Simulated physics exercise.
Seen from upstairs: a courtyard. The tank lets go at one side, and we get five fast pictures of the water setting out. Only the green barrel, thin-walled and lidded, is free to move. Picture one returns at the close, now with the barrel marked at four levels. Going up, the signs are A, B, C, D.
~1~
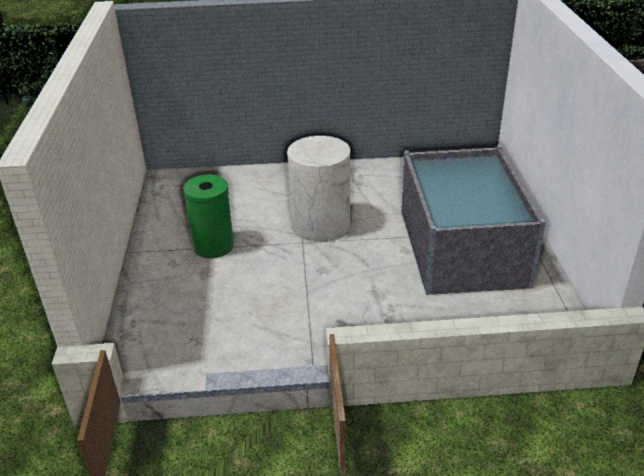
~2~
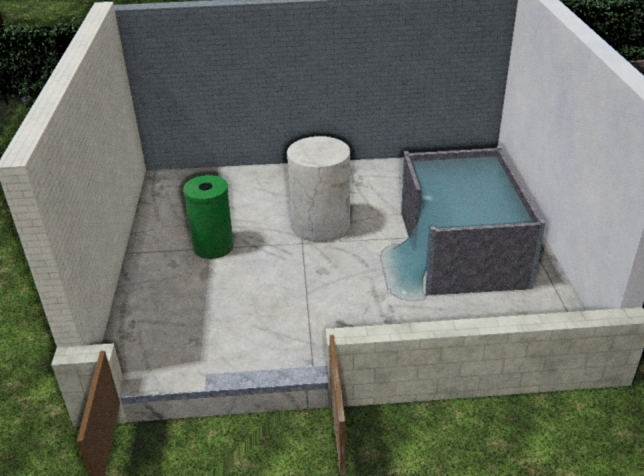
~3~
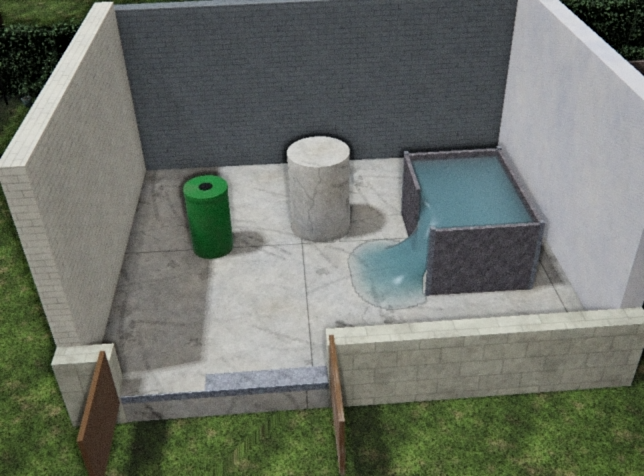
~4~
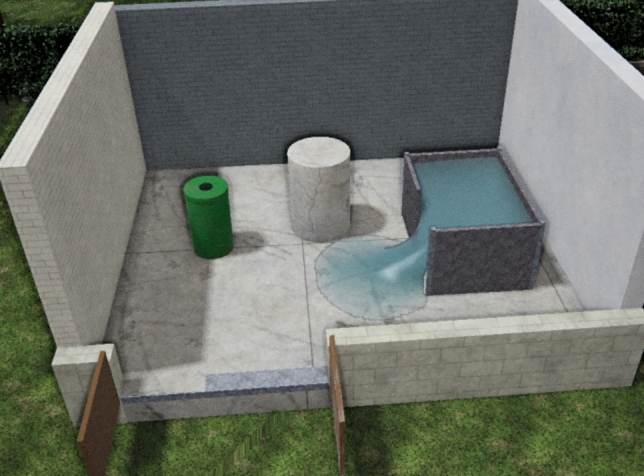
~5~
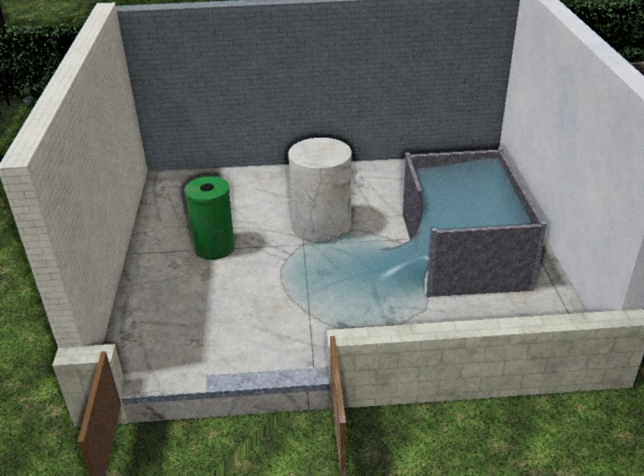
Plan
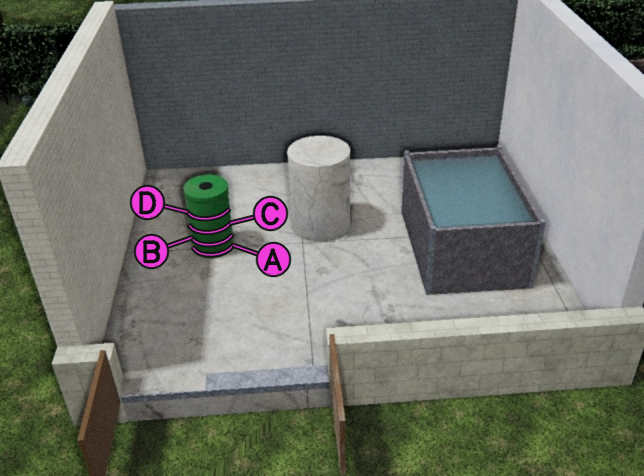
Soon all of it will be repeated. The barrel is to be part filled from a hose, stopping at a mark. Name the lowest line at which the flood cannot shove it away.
I would pick mark C.
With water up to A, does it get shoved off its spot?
Yes.
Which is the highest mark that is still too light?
It is B.
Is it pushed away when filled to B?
Yes, that goes wrong.
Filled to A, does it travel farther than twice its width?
Yes, it does.
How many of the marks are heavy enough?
Two of the four.
In magenta, A at (212, 254); B at (211, 244); C at (209, 232); D at (207, 218); from the bottom up A, B, C, D.
With A, it is pushed about 4 times its own width away.
With B, it is pushed about half its own width away.
With C, it does not move.
With D, it does not move.
